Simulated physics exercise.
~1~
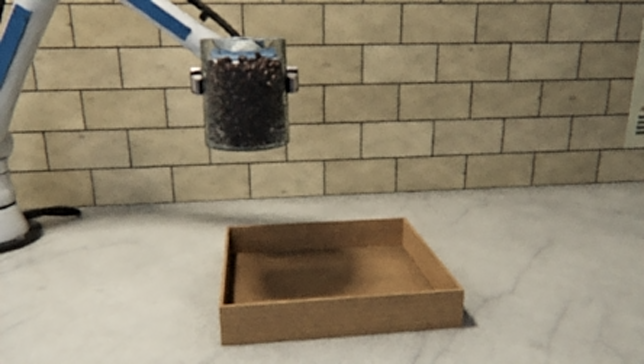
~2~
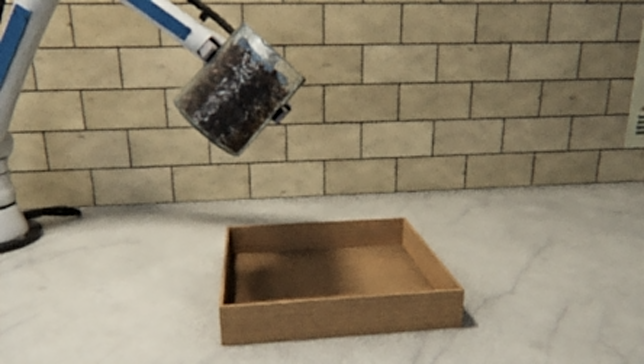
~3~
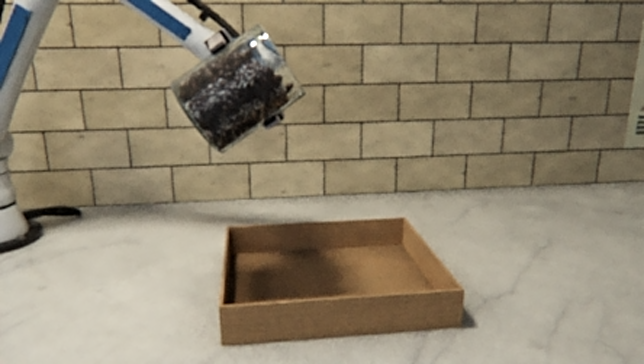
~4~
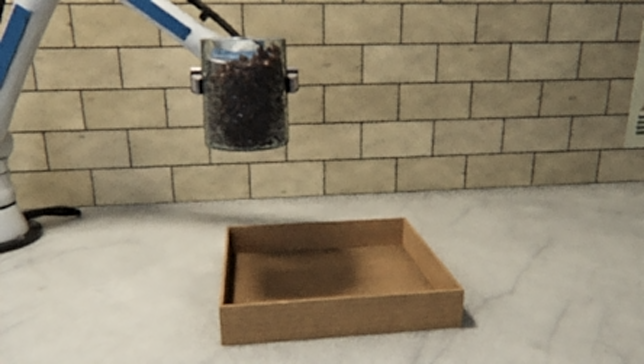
A white and blue robot arm holds a clear cup filled with dark beans above a pale marbled table, seen from a still camera facing a beige brick wall. An empty brown tray sits on the table in the middle, below and to the right of the cup. The cup starts upright, then tips well over to the right, and the beans slump toward its lower side. It stays tilted, shifting slightly, without spilling any beans. Finally the arm swings it back to nearly upright, with the beans still inside and the tray still empty.
